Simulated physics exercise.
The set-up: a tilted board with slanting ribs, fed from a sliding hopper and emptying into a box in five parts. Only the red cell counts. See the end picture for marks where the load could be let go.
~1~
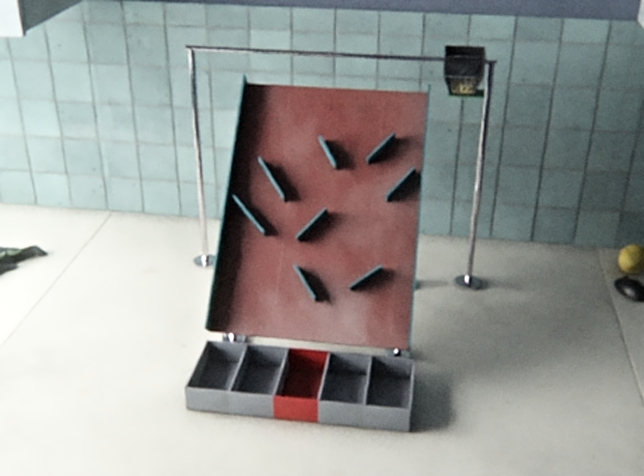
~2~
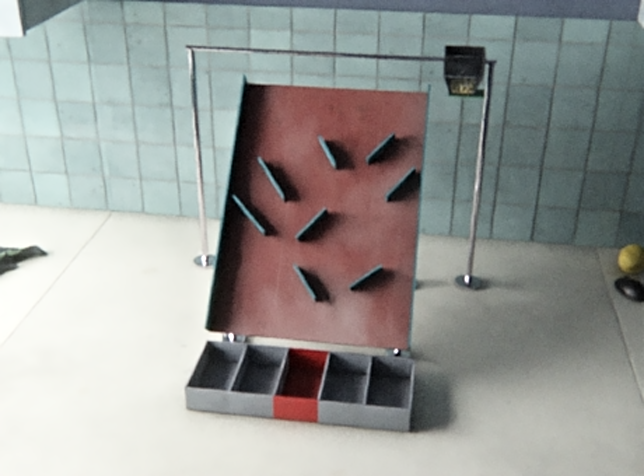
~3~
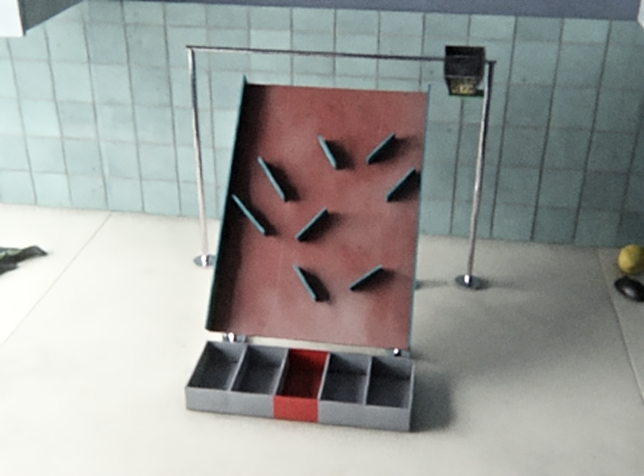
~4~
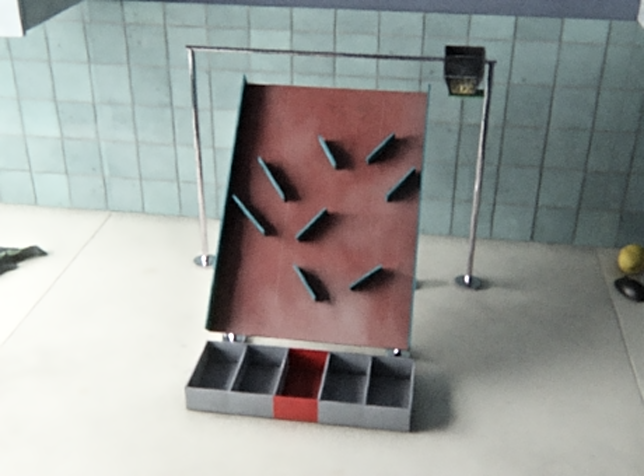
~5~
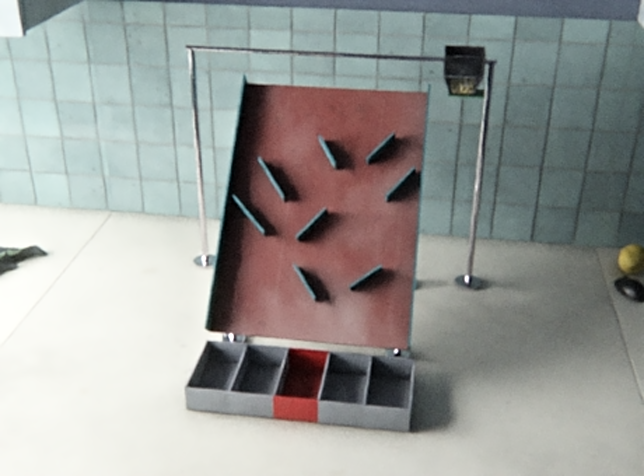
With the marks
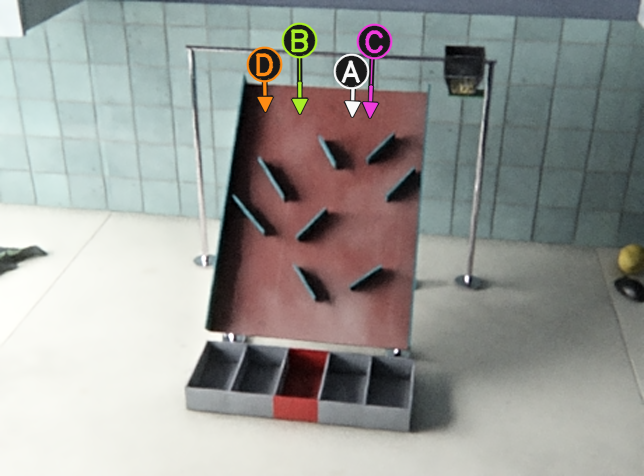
Nothing moves, neither the objects nor the camera, which looks slightly down from the front at a pale counter against blue-green tiles. A reddish board with dark slanting ribs leans upright beneath a thin metal rail on two posts, a small dark hopper hanging at its right end. Below sits a grey five-part box with a red middle cell, while small dark and yellow objects rest at the edges.
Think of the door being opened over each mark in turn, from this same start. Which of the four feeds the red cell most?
Best: A.
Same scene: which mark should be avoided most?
The answer is B.
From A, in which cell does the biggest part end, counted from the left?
It is the third one.
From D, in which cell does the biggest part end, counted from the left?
It is the second one.
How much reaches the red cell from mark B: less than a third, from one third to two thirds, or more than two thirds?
Less than a third.
On the marked copy, mark A meets the board at (352, 111); mark B meets the board at (299, 108); mark C meets the board at (370, 112); mark D meets the board at (265, 106).
Choosing A, the larger part in the red cell, roughly a quarter in other cells.
Choosing B, just a few in the red cell, almost all in other cells.
Choosing C, roughly a third in the red cell, roughly two thirds in other cells.
Choosing D, roughly a quarter in the red cell, the larger part in other cells.
